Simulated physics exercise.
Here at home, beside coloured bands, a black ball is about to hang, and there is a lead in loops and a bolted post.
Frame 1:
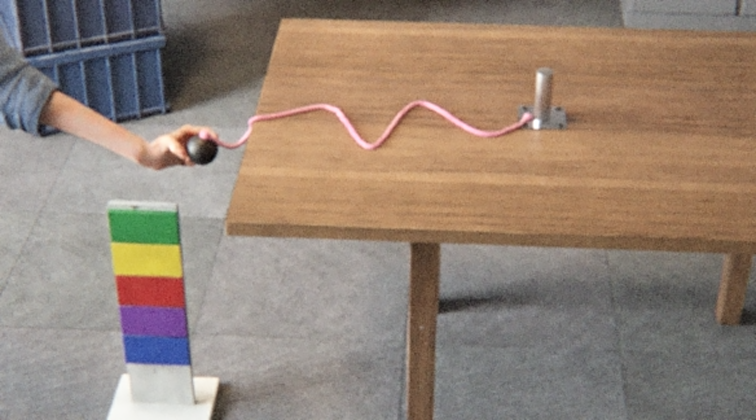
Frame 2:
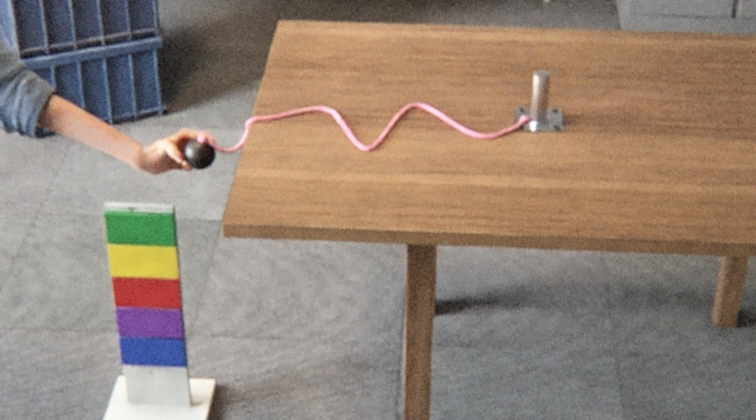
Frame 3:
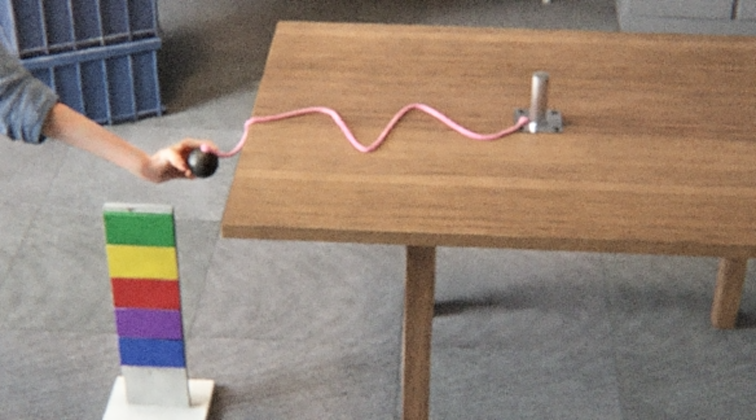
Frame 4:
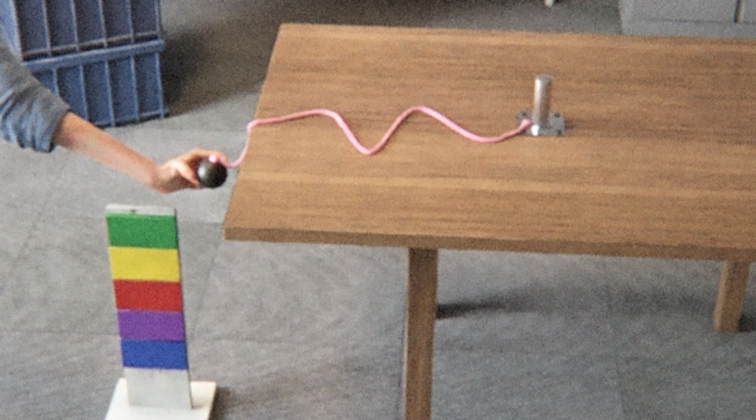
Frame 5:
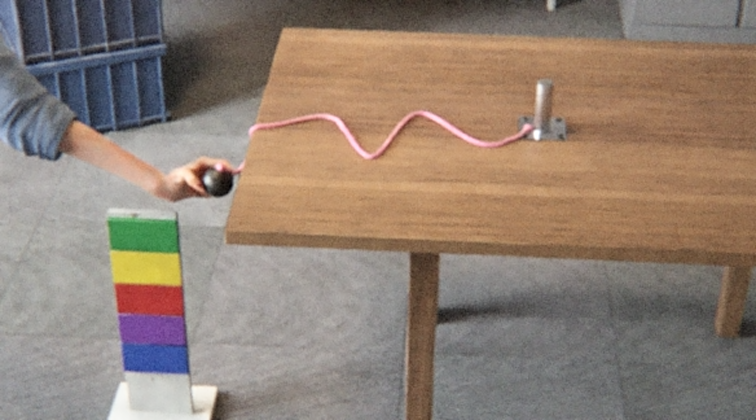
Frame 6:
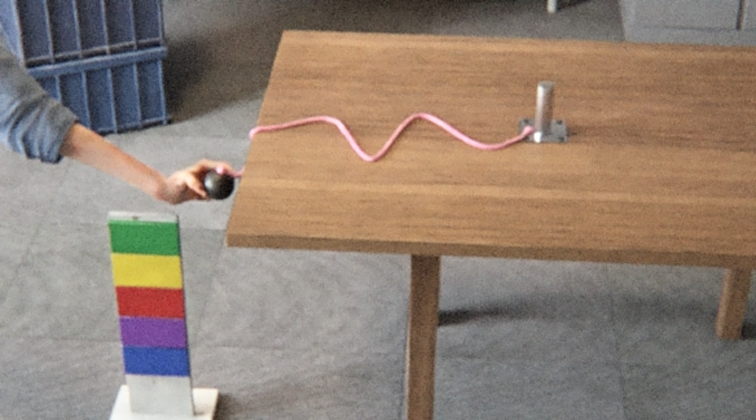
At the start, a hand at the left holds a black ball beyond the table's edge, above a stand with coloured bands, while a wavy pink cord runs across the tabletop to a metal post. The hand then shifts the ball slightly down and rightward, still gripping it, while the cord barely changes.
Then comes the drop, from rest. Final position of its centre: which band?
Band: Purple.
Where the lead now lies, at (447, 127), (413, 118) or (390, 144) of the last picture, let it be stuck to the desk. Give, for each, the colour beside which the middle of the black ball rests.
Each in turn comes out as red, red, yellow.
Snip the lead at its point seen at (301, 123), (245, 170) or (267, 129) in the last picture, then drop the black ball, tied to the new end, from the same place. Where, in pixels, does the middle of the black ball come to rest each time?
First (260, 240), then (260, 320), then (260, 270).
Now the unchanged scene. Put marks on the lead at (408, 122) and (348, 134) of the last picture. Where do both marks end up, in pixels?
To (356, 130) for the first and to (256, 169) for the second.
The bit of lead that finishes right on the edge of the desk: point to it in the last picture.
That would be the bit at (360, 152).
Early on, ball near (285, 326); level with purple.
Midway, ball near (247, 333); level with purple.
Finally, ball near (266, 333); level with purple. Its centre hangs level with the purple band.
